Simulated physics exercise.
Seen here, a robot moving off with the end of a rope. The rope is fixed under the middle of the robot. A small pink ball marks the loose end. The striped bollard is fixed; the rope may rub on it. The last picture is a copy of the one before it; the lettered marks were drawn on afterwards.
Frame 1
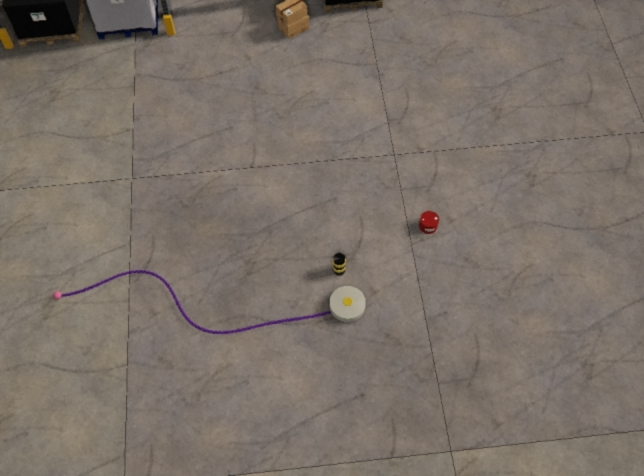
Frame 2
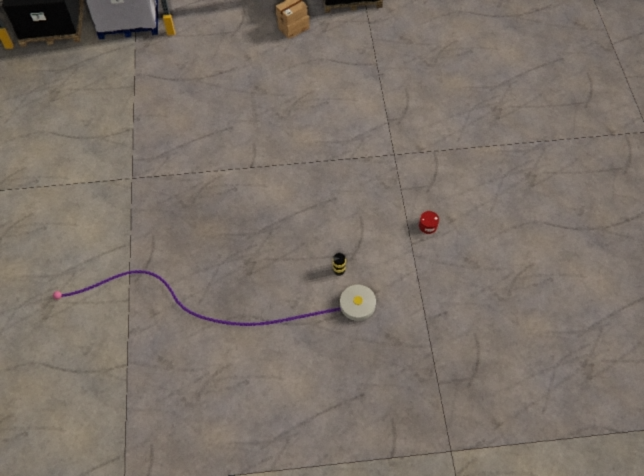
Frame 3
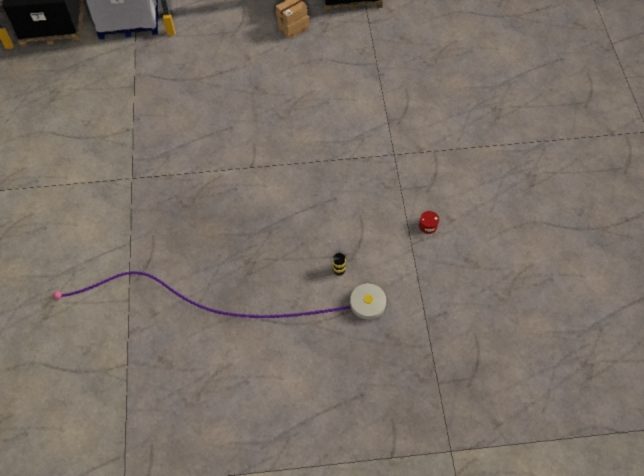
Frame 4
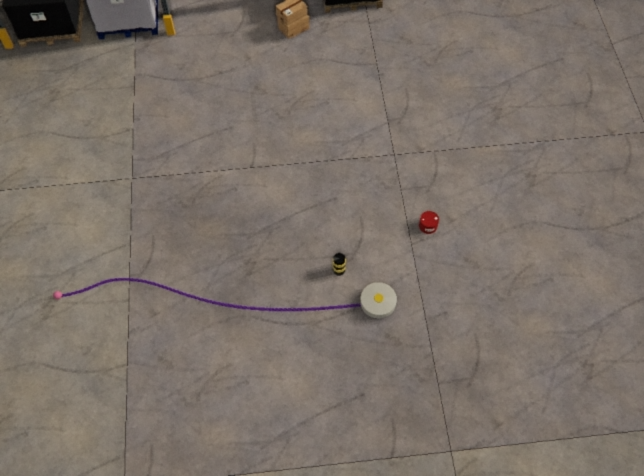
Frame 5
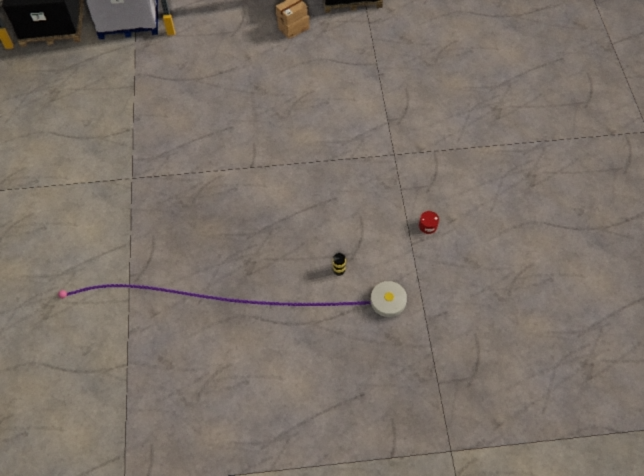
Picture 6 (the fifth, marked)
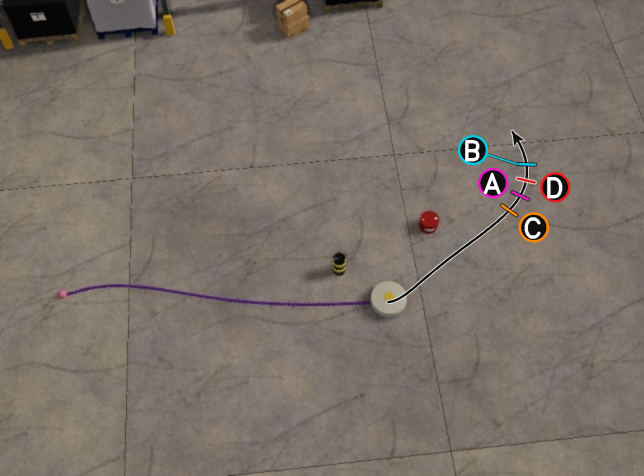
A round pale robot moves slightly right, pulling a curved purple rope nearly straight behind it.
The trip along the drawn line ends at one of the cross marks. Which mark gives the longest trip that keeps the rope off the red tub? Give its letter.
As far as tick D.
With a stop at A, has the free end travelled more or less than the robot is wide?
More.
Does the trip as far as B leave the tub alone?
For that mark, no.
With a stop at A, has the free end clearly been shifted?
Yes.
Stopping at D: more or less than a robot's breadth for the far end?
By then, more.
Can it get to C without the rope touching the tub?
Yes.
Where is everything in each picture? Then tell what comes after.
Robot (348, 304); free end (57, 295); red tub (429, 222), in the first picture.
Robot (358, 303); free end (57, 295), in the second picture.
Robot (368, 302); bollard (339, 265), in the third picture.
Robot (378, 301); free end (57, 295); red tub (429, 222), in the fourth picture.
Robot (389, 300); free end (62, 294); red tub (429, 222); bollard (339, 265), in the fifth picture.
On the marked copy, A at (520, 196); B at (526, 164); C at (509, 210); D at (526, 180); the route from (388, 302) via (493, 225) to (512, 132).
Following D. Soon after the start, robot (446, 259), middle of the rope (285, 291), free end (124, 290).
Later, robot (498, 219), middle of the rope (351, 274), free end (192, 290).
In the end, robot (527, 177), middle of the rope (401, 252), free end (250, 285); only the bollard has been touched, if anything.
As for the rest, A is safe but short; B brings the rope against the tub; C is safe but short.
